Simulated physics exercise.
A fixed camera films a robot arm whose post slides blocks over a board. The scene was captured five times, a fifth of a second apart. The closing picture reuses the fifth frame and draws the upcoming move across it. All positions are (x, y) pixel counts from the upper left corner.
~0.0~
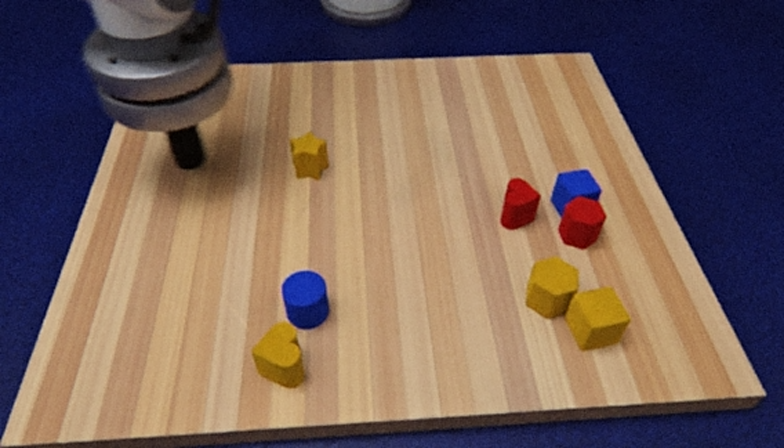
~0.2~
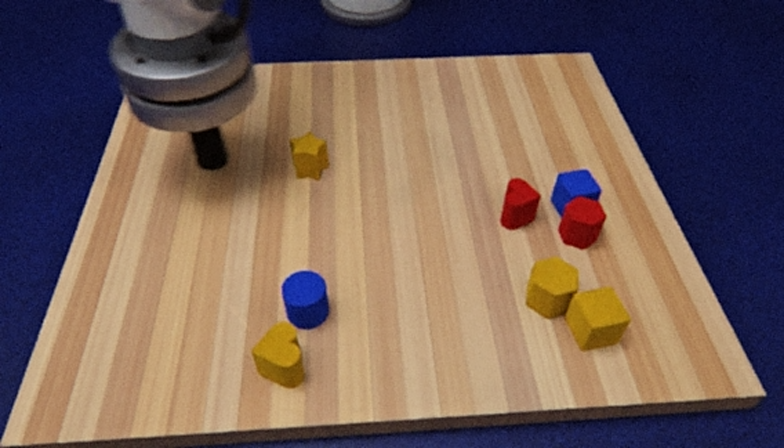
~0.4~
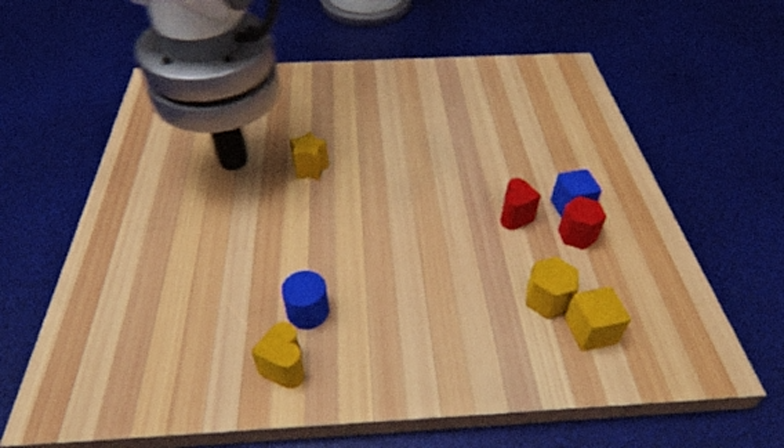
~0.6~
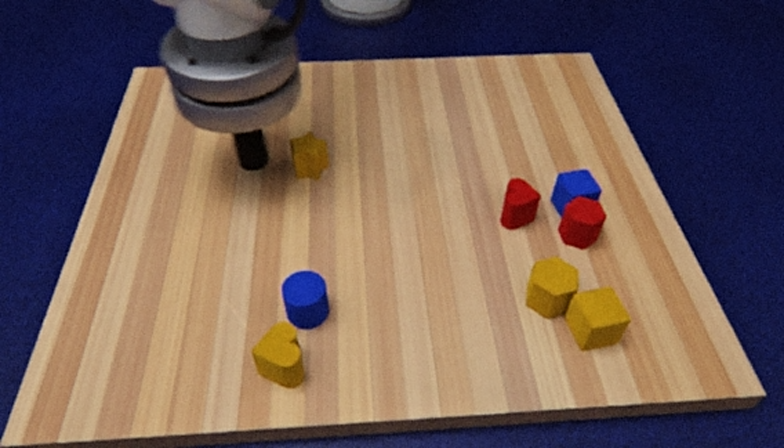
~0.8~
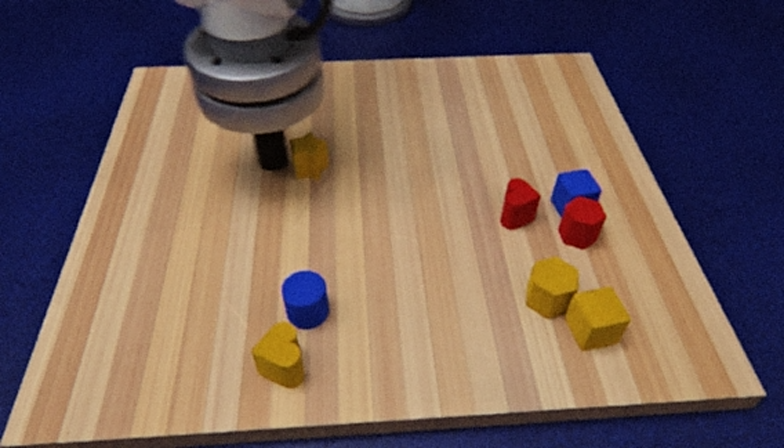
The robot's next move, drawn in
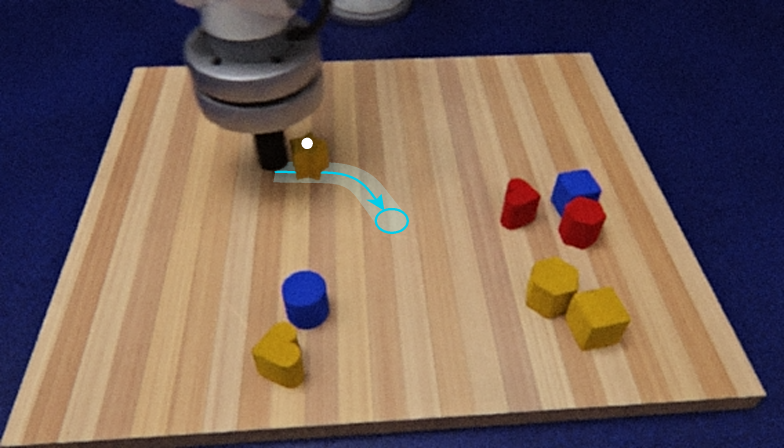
On a striped wooden board with yellow, blue and red blocks, a robot arm's dark post slid steadily to the right until it was right beside the yellow star, while all the blocks stayed still.
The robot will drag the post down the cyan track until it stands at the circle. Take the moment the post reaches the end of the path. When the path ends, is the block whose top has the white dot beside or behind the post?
I expect so.
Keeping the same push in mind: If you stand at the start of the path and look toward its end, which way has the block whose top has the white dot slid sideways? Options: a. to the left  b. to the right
I choose a.
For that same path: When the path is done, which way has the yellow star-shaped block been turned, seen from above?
From above, the turn goes anticlockwise.
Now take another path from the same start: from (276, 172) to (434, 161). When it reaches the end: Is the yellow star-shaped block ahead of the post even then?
Going by the path, yes.
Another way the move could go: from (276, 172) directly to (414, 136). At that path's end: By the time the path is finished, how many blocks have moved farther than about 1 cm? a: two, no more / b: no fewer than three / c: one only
c: One only.
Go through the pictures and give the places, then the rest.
In the first picture, post's lower end (191, 160); yellow star-shaped block (307, 143).
In the second picture, post (213, 160); blocks still.
In the third picture, post (234, 161); blocks still.
In the fourth picture, post (254, 161); blocks still.
In the fifth picture, post (274, 161); yellow star-shaped block (307, 143).
Drawn move, from (276, 172) by way of (325, 173) and (367, 188) to (392, 221); the dot is on the yellow star-shaped block.
What follows on the original path. One third of the way, post (325, 162); yellow star-shaped block (352, 142).
Two thirds of the way, post (366, 178); yellow star-shaped block (382, 144), turned 35° anticlockwise.
At the end, post (392, 210); yellow star-shaped block (382, 144), turned 35° anticlockwise.
